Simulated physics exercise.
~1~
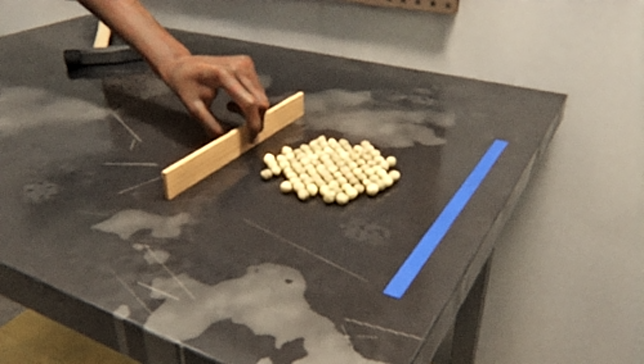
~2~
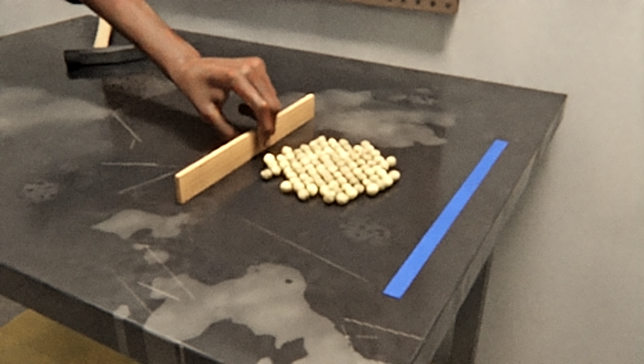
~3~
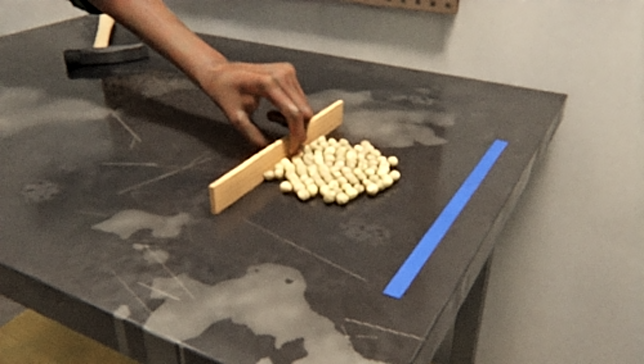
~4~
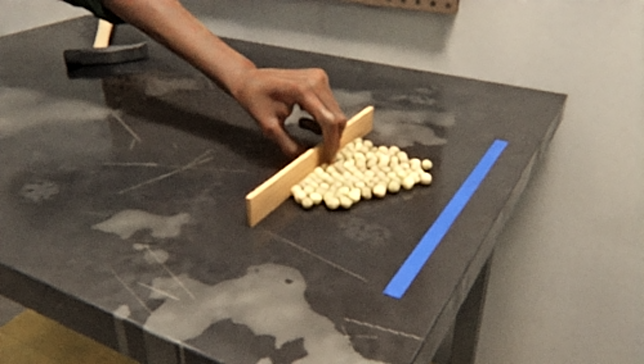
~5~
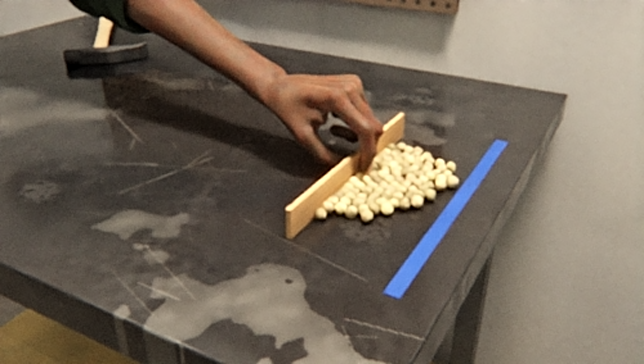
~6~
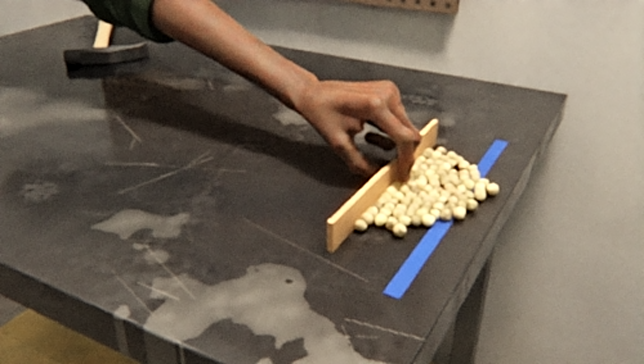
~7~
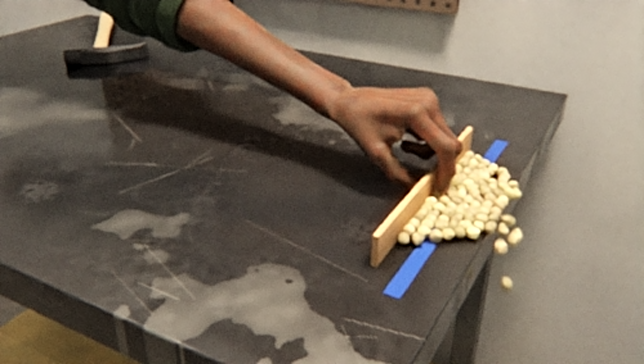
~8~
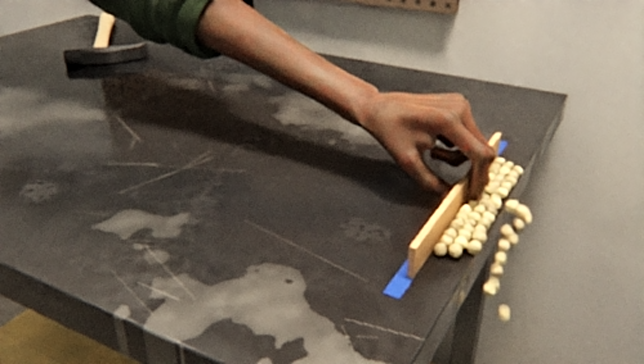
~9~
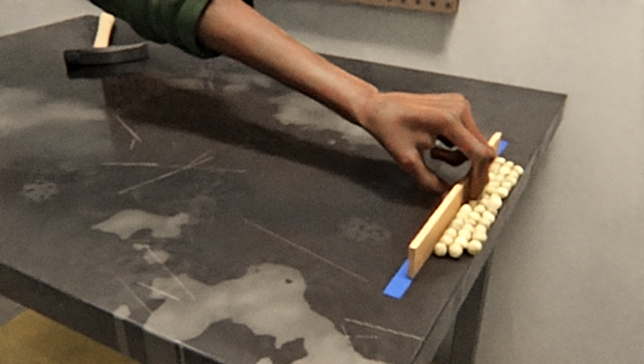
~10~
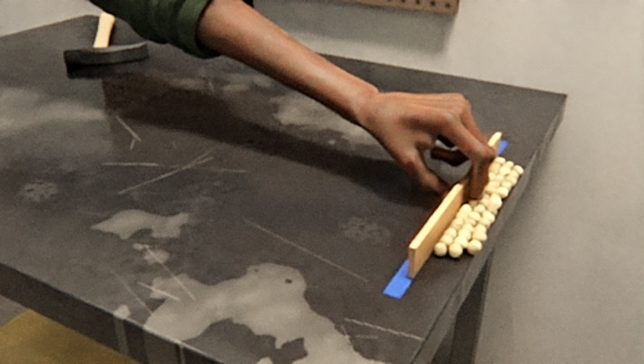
A hand pushes pale beads with a wooden strip, spilling some off the table's right edge.
